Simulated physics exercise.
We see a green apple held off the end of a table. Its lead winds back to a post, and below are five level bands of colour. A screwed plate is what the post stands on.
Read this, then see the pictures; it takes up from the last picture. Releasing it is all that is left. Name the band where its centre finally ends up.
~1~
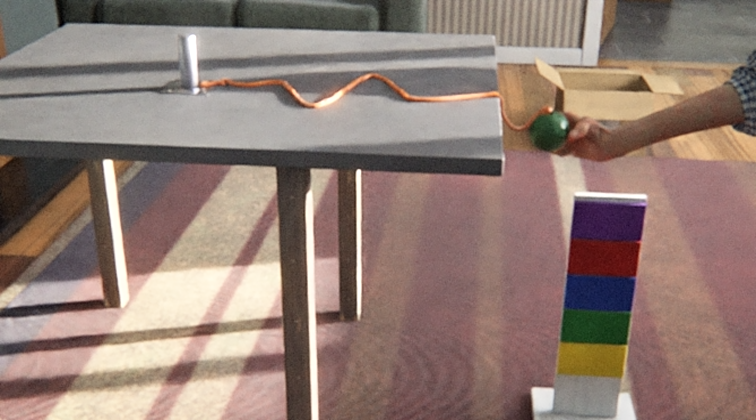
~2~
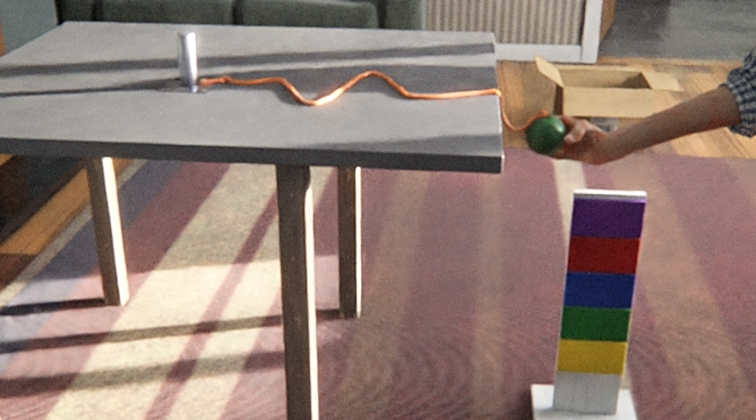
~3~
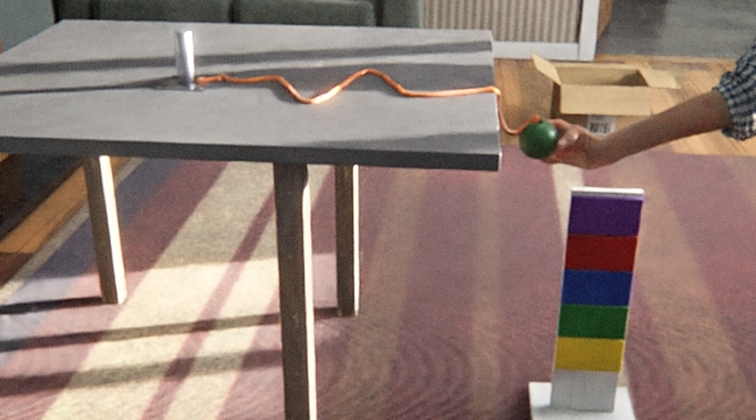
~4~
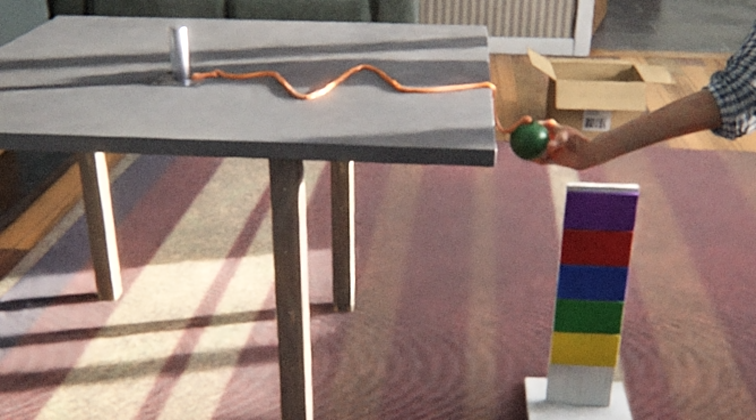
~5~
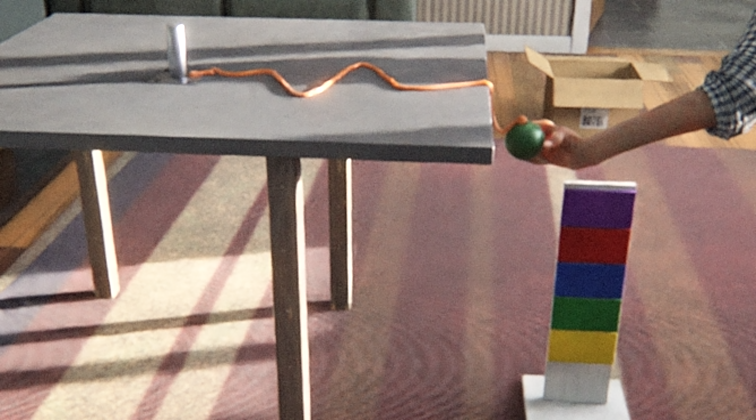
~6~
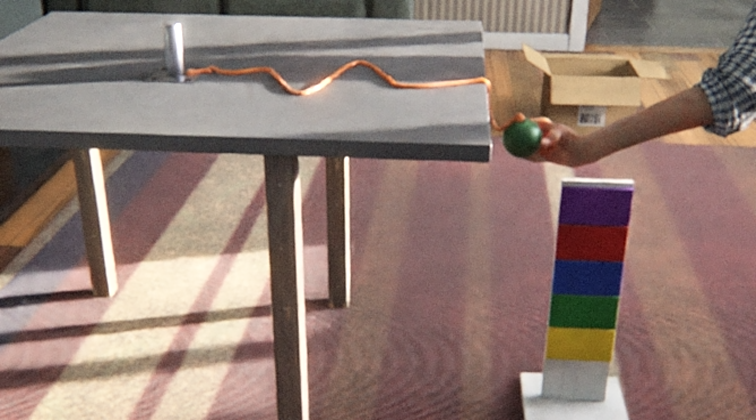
Its centre finishes at the yellow band.
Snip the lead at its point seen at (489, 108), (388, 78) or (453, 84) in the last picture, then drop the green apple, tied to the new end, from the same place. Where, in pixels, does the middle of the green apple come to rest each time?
In order, roughly (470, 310), (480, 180) and (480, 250).
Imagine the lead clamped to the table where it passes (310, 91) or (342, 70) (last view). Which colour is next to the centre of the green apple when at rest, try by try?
Results, in sequence: Blue / red.
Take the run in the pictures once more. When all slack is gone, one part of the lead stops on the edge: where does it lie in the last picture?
(347, 67), approximately.
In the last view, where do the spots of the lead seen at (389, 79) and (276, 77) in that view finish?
They finish at (484, 165) and (319, 77) respectively.
Soon after, apple near (465, 346); level with yellow.
After that, apple near (475, 348); level with yellow.
In the end, apple near (471, 349); level with yellow. The lead holds its middle at yellow.
